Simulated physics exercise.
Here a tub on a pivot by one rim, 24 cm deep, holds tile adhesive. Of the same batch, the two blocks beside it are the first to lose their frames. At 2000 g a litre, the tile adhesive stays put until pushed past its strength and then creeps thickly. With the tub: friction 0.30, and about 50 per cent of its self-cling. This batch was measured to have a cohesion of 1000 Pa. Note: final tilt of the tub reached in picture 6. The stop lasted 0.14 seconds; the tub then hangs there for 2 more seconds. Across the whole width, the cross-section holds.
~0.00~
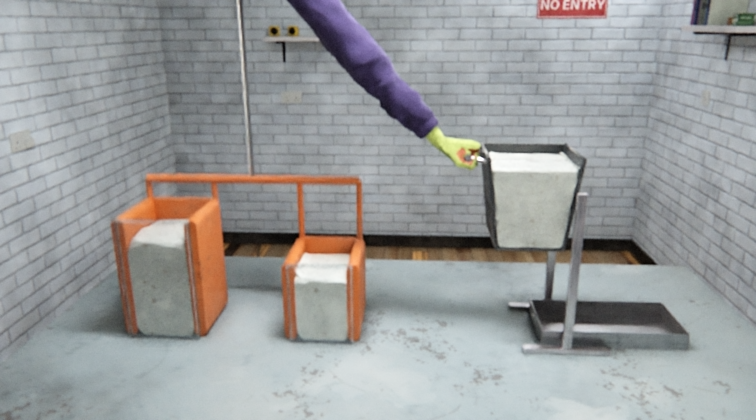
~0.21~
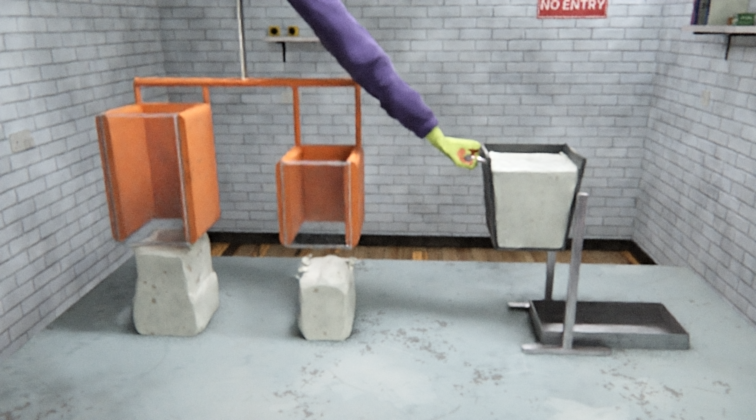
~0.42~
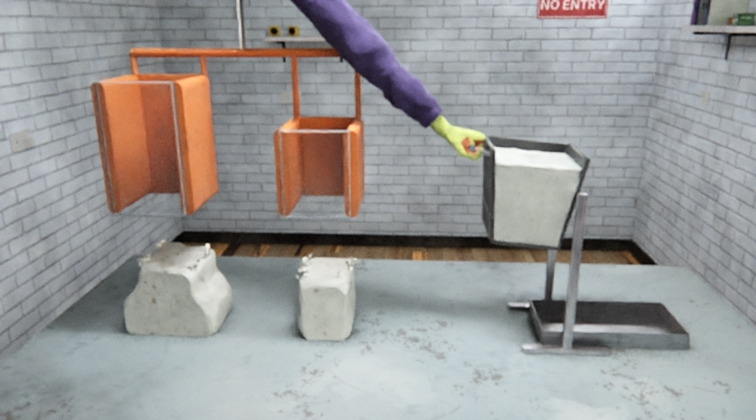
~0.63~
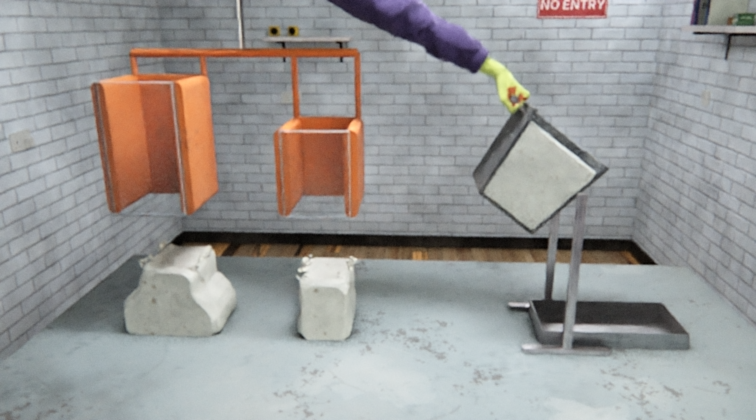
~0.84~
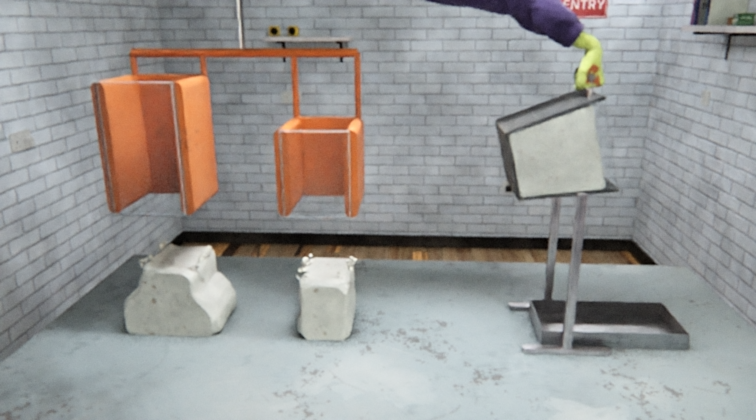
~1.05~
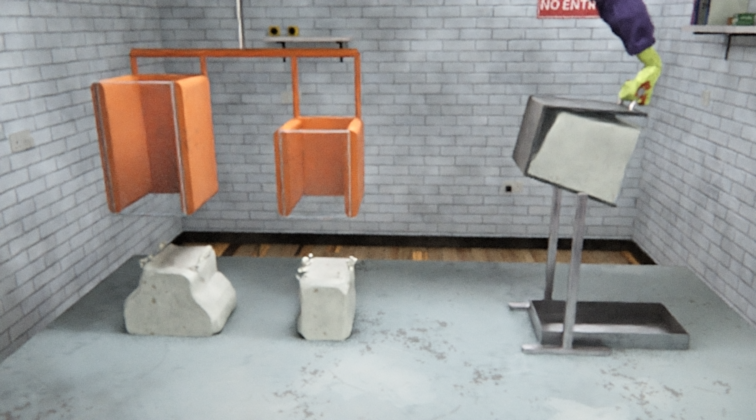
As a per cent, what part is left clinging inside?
Near 0 %.
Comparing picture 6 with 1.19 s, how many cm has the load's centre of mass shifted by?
Distance: About 5 cm.
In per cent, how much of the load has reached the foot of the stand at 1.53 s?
Some 25 % has got all the way down.
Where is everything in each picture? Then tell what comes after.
Handle-side rim at (491, 159), tilt 0 degrees; highest point of the tile adhesive at (562, 170); test blocks 30 cm, 19 cm high (left to right), in the first frame.
Handle-side rim at (491, 159), tilt 0 degrees; highest point of the tile adhesive at (562, 170); test blocks 27 cm, 19 cm high (left to right), in the second frame.
Handle-side rim at (496, 151), tilt 5 degrees; highest point of the tile adhesive at (503, 163); test blocks 22 cm, 19 cm high (left to right), in the third frame.
Handle-side rim at (537, 112), tilt 38 degrees; highest point of the tile adhesive at (535, 126); test blocks 22 cm, 19 cm high (left to right), in the fourth frame.
Handle-side rim at (605, 100), tilt 76 degrees; highest point of the tile adhesive at (592, 109); test blocks 22 cm, 19 cm high (left to right), in the fifth frame.
Handle-side rim at (646, 117), tilt 102 degrees; highest point of the tile adhesive at (566, 114); test blocks 22 cm, 19 cm high (left to right), in the sixth frame.
By 1.19 s, the tub is at 102 degrees and holds 78 %.
By 1.36 s, the tub is at 102 degrees and holds 48 %.
By 1.53 s, the tub is at 102 degrees and holds 24 %.
By 1.70 s, the tub is at 102 degrees and holds 0 %.
By 3.05 s, at the end, the tub is at 102 degrees and holds 0 %.
